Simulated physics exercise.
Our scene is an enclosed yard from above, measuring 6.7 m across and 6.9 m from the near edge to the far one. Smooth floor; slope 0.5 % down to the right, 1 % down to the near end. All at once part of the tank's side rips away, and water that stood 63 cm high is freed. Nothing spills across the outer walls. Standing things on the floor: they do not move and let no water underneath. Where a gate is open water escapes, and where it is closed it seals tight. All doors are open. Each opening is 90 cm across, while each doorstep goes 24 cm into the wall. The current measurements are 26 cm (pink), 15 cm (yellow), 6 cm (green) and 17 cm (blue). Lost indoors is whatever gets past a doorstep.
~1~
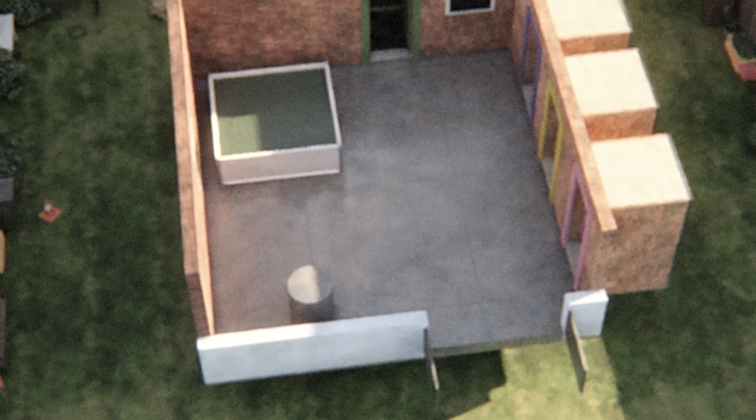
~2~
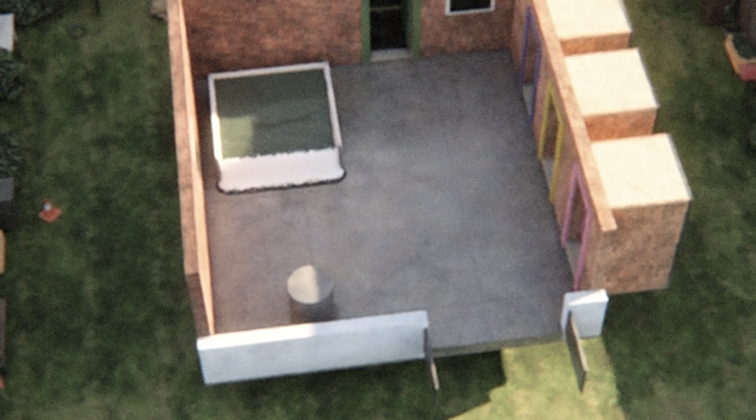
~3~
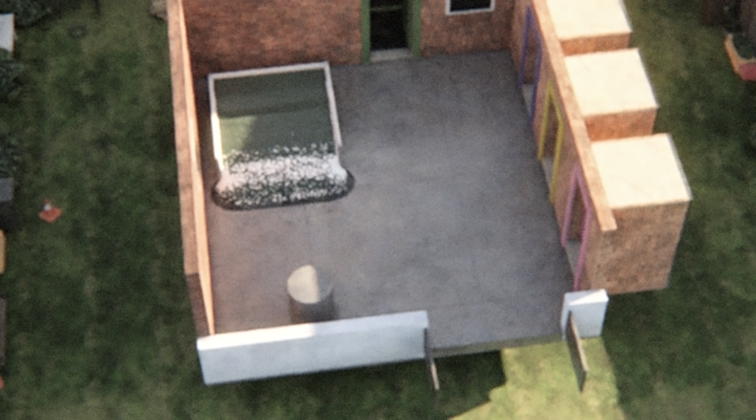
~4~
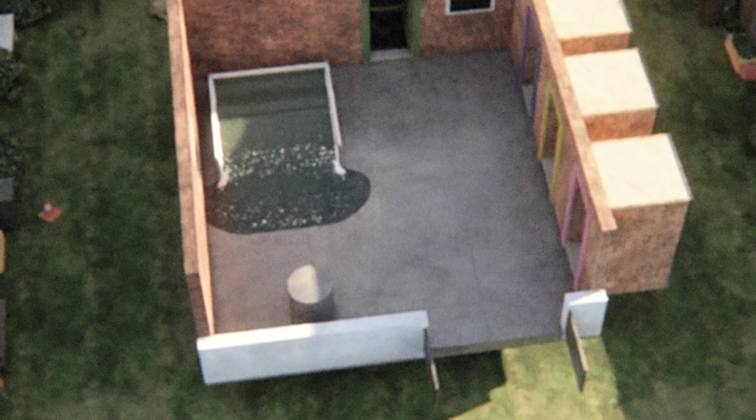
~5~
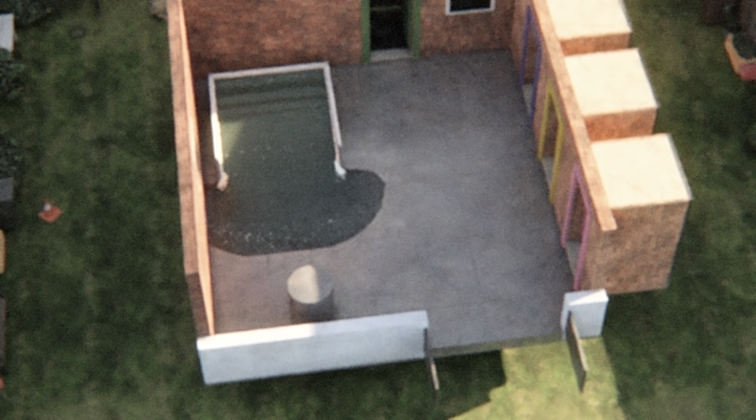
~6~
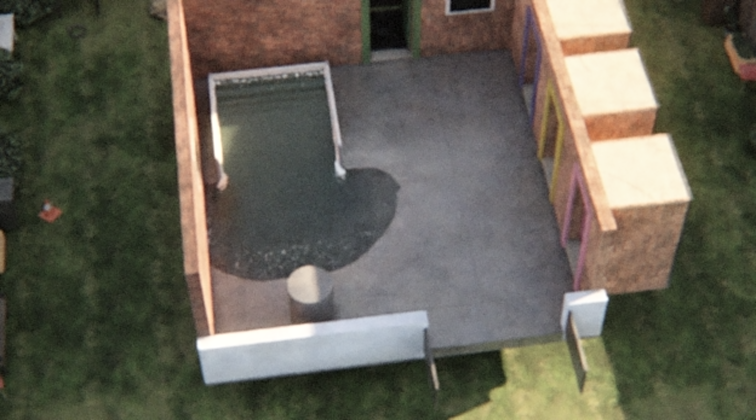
Walled yard from above, with water bursting through the near side of a white-rimmed tank and spreading darkly across the grey floor.
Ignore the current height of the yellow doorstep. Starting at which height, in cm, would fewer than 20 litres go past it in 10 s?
Starting at roughly 6.5 cm.
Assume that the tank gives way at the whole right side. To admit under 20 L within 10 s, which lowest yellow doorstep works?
Estimate: Near 19 cm.
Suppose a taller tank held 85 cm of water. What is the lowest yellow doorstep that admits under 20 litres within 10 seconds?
Roughly 10.0 centimetres would do it.
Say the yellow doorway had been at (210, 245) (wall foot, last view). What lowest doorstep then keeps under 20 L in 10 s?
Close to 12.0 cm at the least.
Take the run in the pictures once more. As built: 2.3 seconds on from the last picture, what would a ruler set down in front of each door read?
Pink door 0 cm, yellow door 0 cm, green door 0 cm, blue door 0 cm.
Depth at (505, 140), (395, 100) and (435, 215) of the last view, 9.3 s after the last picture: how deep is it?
Roughly 6, 2 and 3 cm, in turn.
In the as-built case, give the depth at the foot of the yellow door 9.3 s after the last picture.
Depth: Near 8.5 cm.
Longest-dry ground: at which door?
Coming last is the green one.
Then, 0.7 s after the last picture water covers 35 % of the floor, deepest (38 cm) near (310, 292); it has not reached the yellow door.
Then, 2.3 s after the last picture water covers 50 % of the floor, deepest (39 cm) near (217, 362); it has not reached the yellow door.
Then, 9.3 s after the last picture water covers 90 % of the floor, deepest (12 cm) near (583, 318); 8 cm at the yellow door, 0 litres in over its 15 cm doorstep.
At the yellow door as built, the water peaked near 12 cm, 5.1 s after the last picture.
With a doorstep of 5.5 cm, 30 litres would have come in within the 10 s; with 7.5 cm, 12 litres. So under 20 litres takes about 6.5 cm.
